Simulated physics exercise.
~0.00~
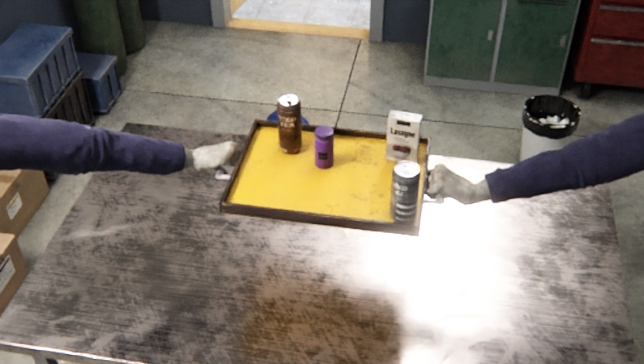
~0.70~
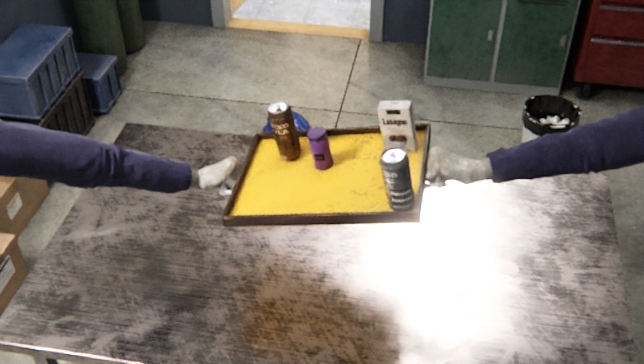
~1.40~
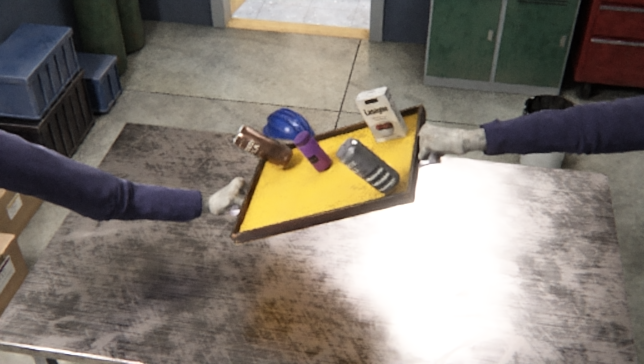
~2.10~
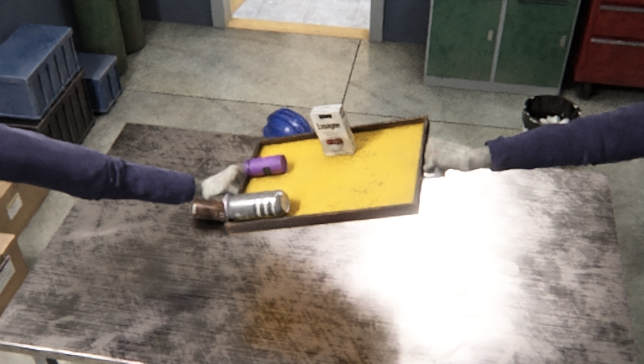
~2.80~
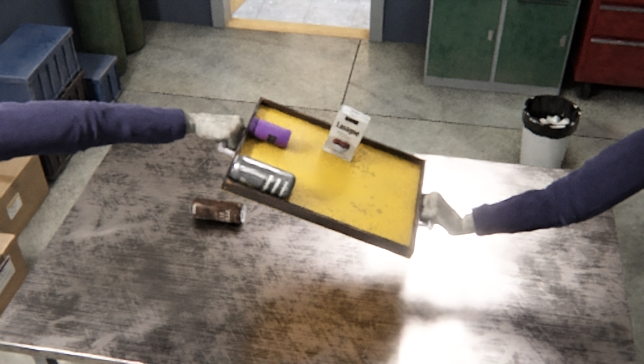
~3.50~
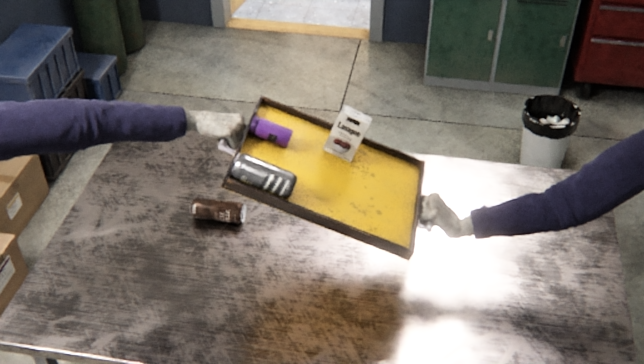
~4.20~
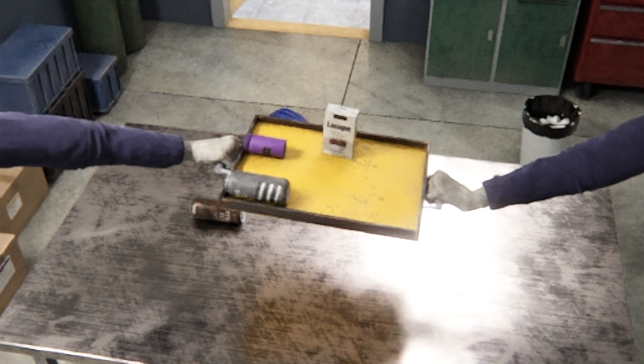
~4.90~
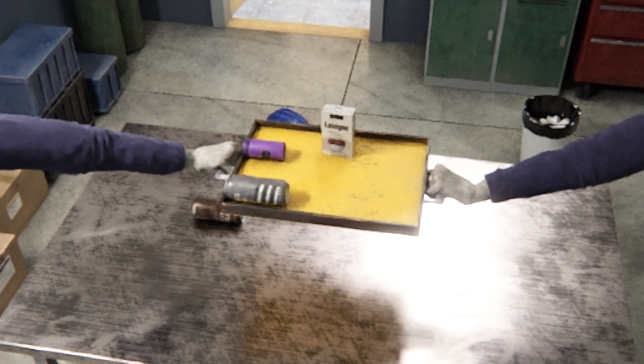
A hand-held tray tips left then right, toppling three containers, one off it, before levelling.
